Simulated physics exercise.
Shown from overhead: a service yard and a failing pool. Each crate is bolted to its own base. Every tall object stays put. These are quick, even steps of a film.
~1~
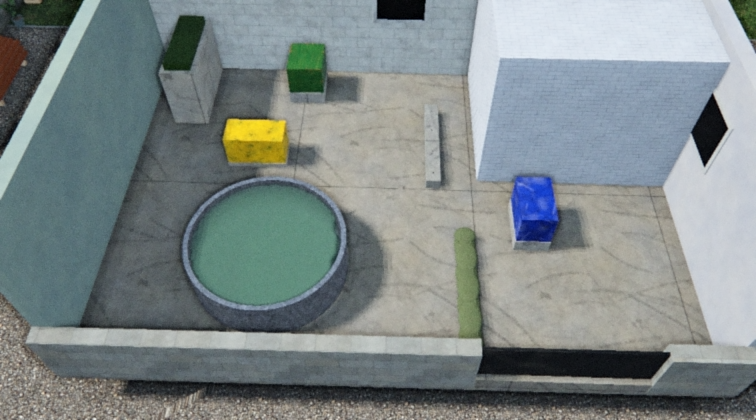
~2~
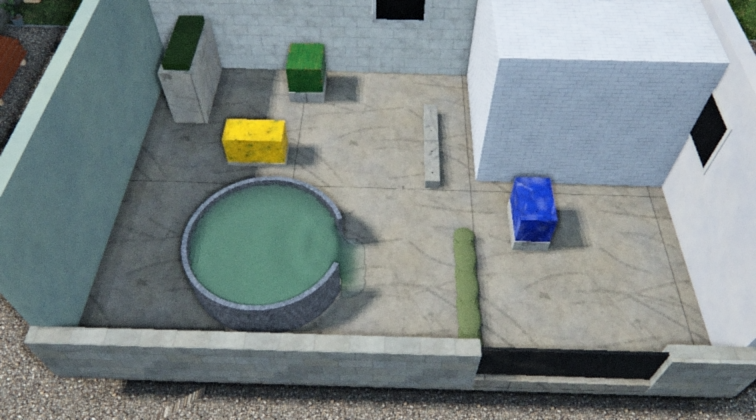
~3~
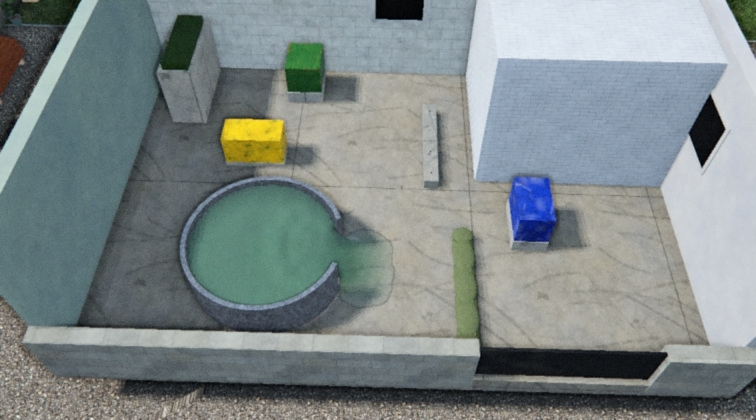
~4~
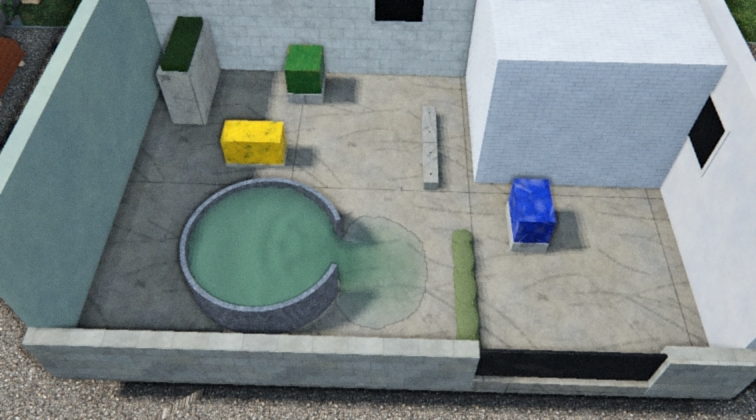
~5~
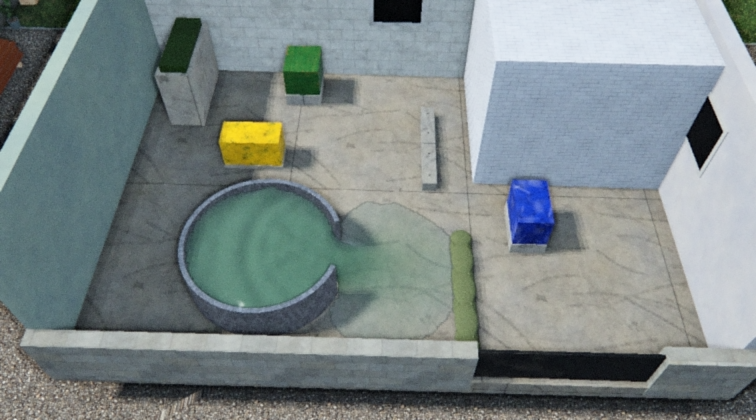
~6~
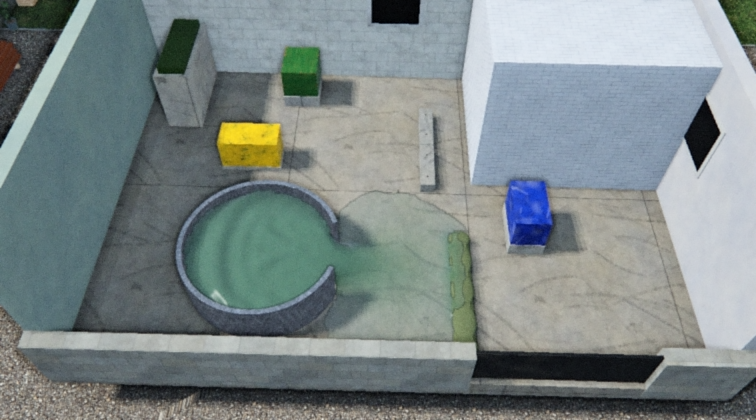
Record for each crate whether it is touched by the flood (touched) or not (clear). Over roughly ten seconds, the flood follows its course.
Record: Blue crate clear, yellow crate clear, green crate clear.
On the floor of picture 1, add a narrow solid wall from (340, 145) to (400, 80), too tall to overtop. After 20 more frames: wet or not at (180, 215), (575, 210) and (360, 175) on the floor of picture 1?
Taking the three spots in order: Spared, soaked, spared.
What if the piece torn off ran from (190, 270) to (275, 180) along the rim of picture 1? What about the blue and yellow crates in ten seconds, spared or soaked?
First, the blue crate is not reached; second, the yellow crate is flooded.
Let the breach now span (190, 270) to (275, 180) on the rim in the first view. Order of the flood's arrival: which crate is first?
The yellow one.
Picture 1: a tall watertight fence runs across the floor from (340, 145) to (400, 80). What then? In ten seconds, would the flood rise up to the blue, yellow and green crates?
Note - blue: Not flooded; yellow: Not flooded; green: Not flooded.
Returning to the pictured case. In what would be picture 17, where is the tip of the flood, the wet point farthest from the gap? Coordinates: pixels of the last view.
At roughly (637, 193).
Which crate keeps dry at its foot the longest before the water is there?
Last comes the yellow-painted one.
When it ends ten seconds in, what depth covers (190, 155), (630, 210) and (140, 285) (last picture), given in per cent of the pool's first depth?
I'd put them at close to 4 per cent, then 14 per cent, then 4 per cent.
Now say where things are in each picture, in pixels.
The first frame shows the round pool at (266, 241) is whole and still.
In the second frame, the front is at (347, 241), out from the gap at (342, 258).
In the third frame, water pours out at (341, 260) and has run to (384, 242).
In the fourth frame, the front is at (418, 248), out from the gap at (340, 262).
In the fifth frame, water pours out at (339, 263) and has run to (451, 247).
In the sixth frame, water pours out at (337, 263) and has run to (459, 230).
A moment on, water covers 20 % of the floor; the blue crate water round its plinth, the yellow crate not reached, the green crate not reached.
Next, water covers 35 % of the floor; the blue crate water round its plinth, the yellow crate not reached, the green crate not reached.
Then, water covers 50 % of the floor; the blue crate water round its plinth, the yellow crate not reached, the green crate not reached.
Later, water covers 65 % of the floor; the blue crate water round its plinth, the yellow crate not reached, the green crate water round its plinth.
In the end, water covers 90 % of the floor; the blue crate stayed above the water, the yellow crate stayed above the water, the green crate stayed above the water.
